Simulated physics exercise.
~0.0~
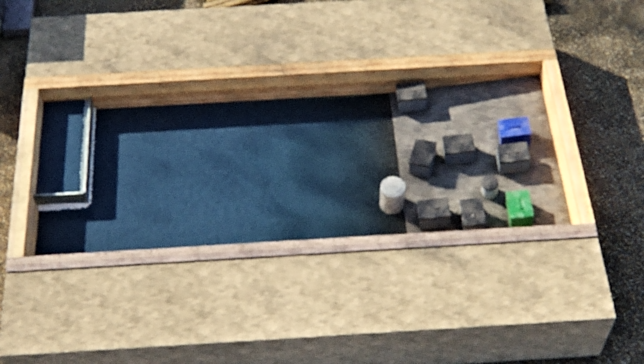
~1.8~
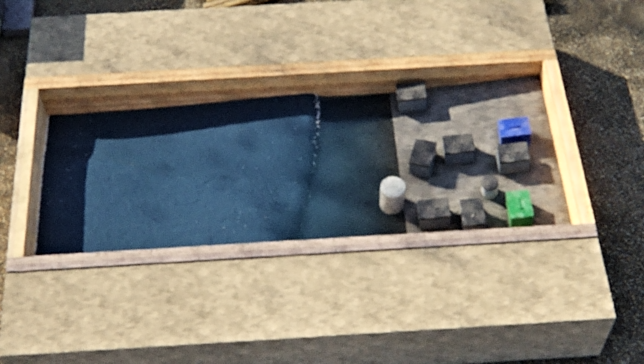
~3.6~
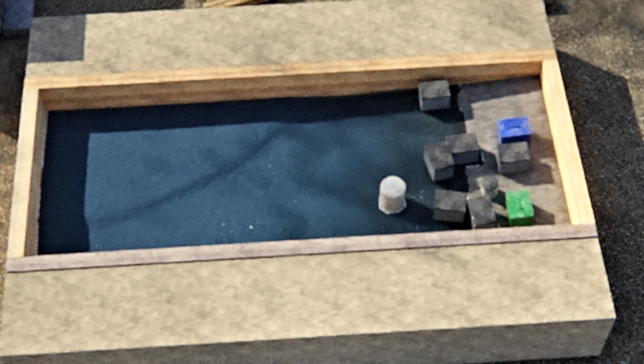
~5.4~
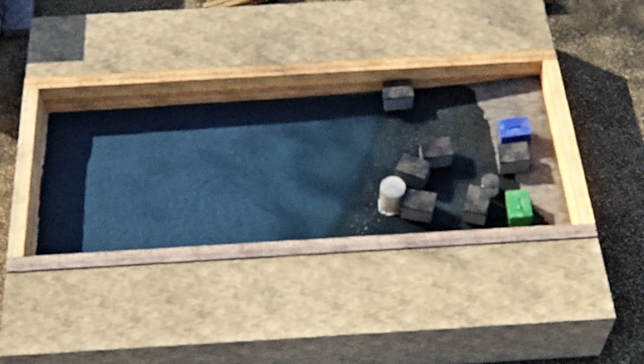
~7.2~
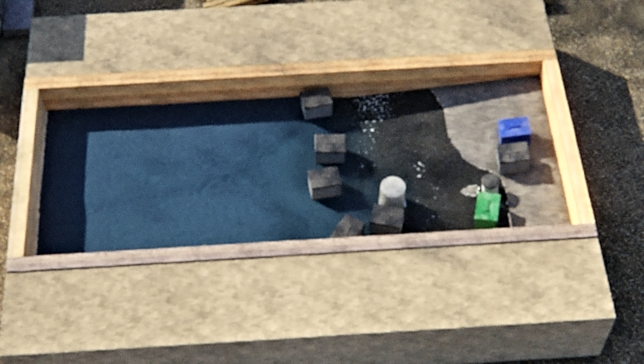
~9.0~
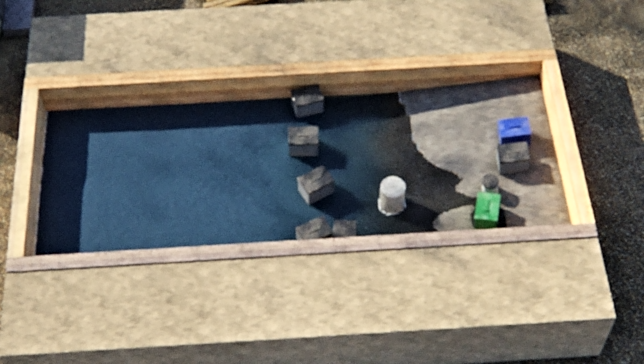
Water in a wooden-sided tank surges right onto a sloping floor, nudging several dark grey blocks rightward, then draws back and carries them left, where they end in deeper water, while the green block shifts slightly left and the blue one stays put on the slope.
